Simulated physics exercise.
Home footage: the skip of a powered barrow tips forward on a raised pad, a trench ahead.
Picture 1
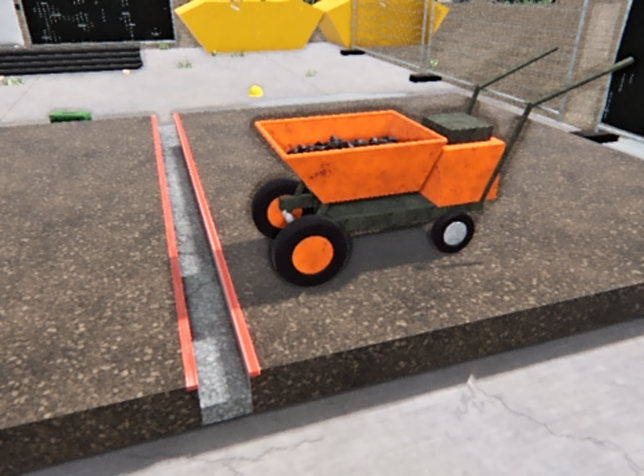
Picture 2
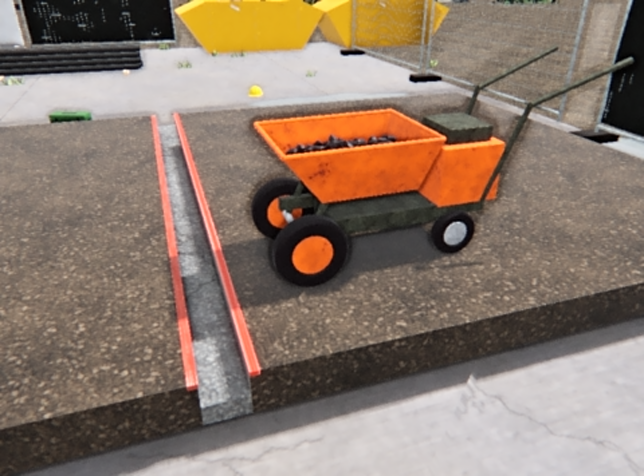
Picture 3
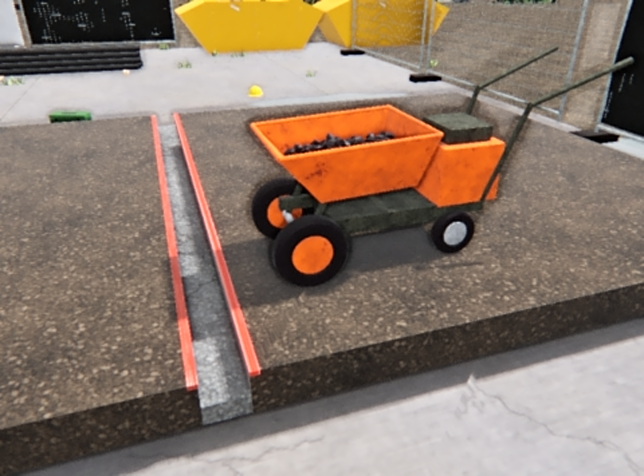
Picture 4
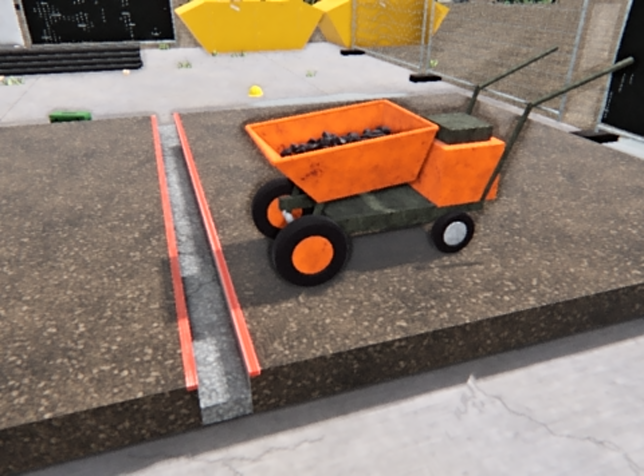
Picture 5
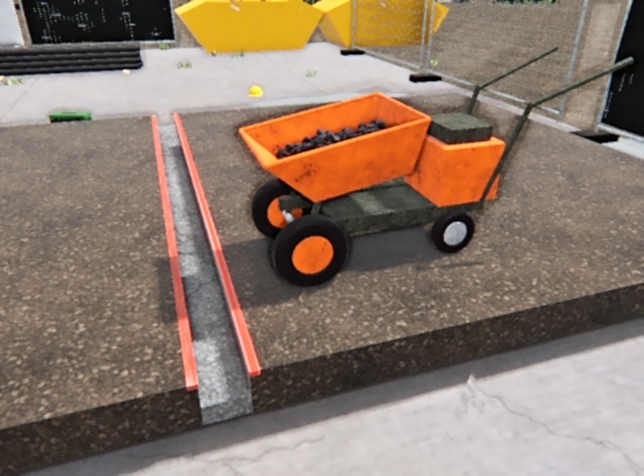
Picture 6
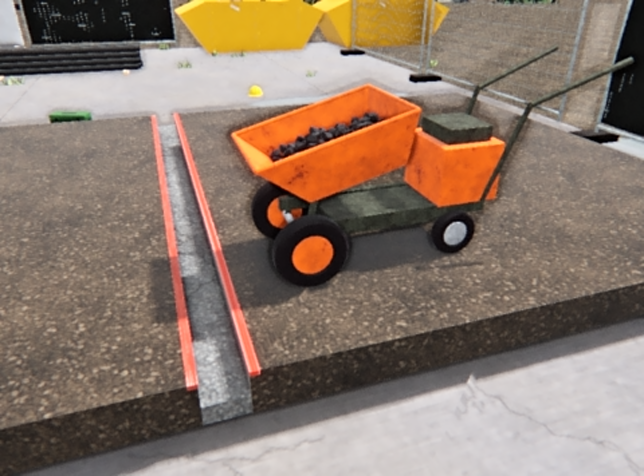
The orange skip of a powered barrow, loaded with dark lumps, sits level on a raised pad beside a narrow, red-edged trench. The skip then begins to tilt forward to the left, its rear rising gradually and its front lip dipping slightly, until it is clearly slanted while the wheels stay put.
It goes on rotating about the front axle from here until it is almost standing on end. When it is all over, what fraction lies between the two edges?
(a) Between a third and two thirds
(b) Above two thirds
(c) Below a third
a, between a third and two thirds.
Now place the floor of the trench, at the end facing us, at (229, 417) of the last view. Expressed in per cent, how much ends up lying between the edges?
40 %.
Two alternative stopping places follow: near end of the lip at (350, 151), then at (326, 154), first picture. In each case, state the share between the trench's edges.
60 and 80 percent, in that order.
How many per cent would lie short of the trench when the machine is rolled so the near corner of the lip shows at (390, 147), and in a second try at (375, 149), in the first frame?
The first gives 80 %, the second 60 %.
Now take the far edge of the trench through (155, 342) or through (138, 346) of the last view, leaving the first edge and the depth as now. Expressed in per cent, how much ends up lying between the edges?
You'd get 80 % in the first case and 100 % in the second.
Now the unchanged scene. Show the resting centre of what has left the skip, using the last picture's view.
Once it all stops, the middle lies near (164, 278).
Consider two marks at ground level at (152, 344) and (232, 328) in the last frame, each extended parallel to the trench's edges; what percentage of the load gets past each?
That's 40 per cent for the first and 100 per cent for the second.
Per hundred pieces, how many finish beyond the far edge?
It works out to roughly 60 percent.
Soon, skip tipped steeply; all in the skip.
A while on, skip tipped steeply; most in the skip; a stray few in or heaped over the trench; a small part beyond it; a stray few falling.
Towards the end, skip tipped right over; a stray few in the skip; about a third in or heaped over the trench; about two thirds beyond it.
Finally, skip tipped right over; about a third in or heaped over the trench; about two thirds beyond it.
